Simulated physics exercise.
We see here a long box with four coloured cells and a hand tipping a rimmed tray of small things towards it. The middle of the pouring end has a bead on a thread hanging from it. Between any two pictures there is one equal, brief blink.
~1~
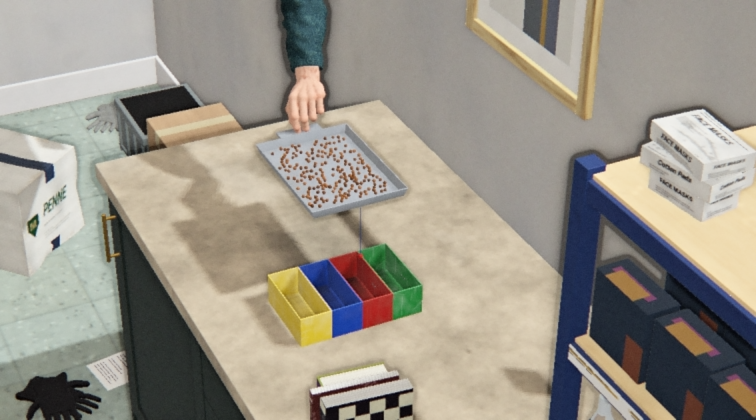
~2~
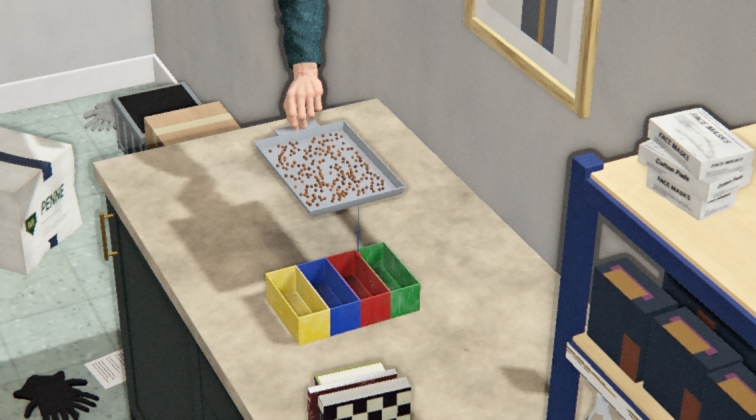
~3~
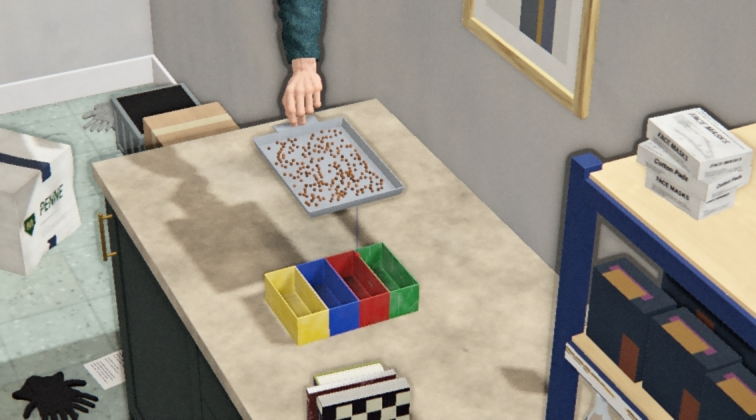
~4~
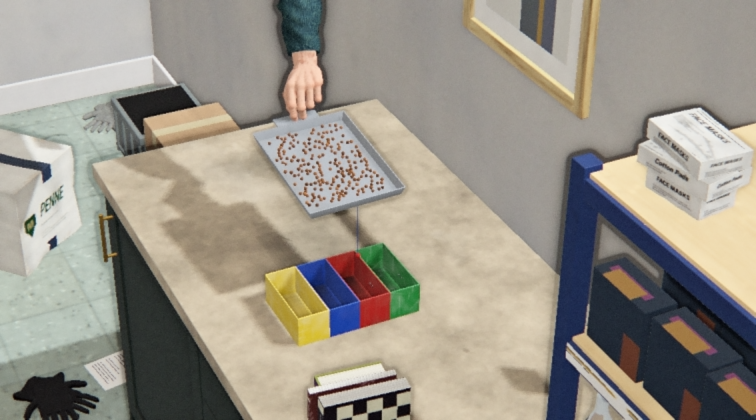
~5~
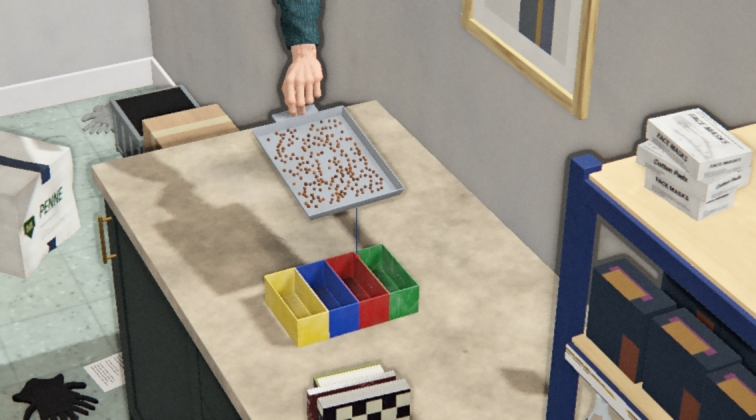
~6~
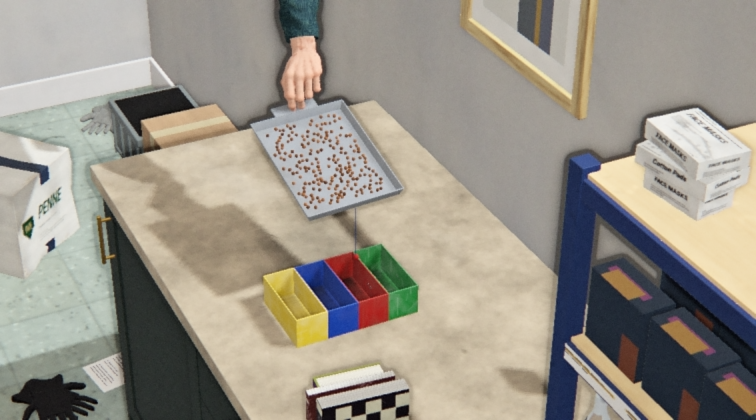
Hand holding a grey tray of small brown balls above a four-coloured box on a counter, tilting it very slightly leftward.
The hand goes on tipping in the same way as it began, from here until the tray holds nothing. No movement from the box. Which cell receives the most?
The blue one.
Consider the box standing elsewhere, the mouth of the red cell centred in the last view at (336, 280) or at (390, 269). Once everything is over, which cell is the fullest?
For the first spot the answer is red, and for the second spot it is the yellow one.
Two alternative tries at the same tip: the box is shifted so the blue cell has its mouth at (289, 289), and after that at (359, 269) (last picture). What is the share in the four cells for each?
About 90 per cent, then about 70 per cent.
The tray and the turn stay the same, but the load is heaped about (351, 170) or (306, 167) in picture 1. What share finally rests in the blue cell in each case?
First case: Some 40 %; second case: Some 70 %.
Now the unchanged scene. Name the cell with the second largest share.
Behind the top one comes the red one.
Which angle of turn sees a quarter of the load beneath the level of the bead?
It is at around 90 degrees.
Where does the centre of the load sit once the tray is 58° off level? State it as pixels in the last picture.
(338, 204).
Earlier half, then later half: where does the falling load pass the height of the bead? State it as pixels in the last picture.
Around (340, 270), followed by around (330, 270).
Shortly afterwards, tray tipped steeply; all but a few on the tray; only a few in the blue cell; only a few in the red cell; only a few in the yellow cell; only a few falling or outside the box.
Next, tray tipped right over; a little on the tray; near a third in the blue cell; near a quarter in the red cell; a little in the yellow cell; a little in the green cell; near a quarter falling or outside the box.
Some moments later, tray tipped past a quarter turn; near half in the blue cell; near a third in the red cell; a little in the green cell; a little in the yellow cell; only a few falling or outside the box.
In the end, tray tipped past a quarter turn; near half in the blue cell; near a third in the red cell; a little in the green cell; a little in the yellow cell; only a few outside the box.
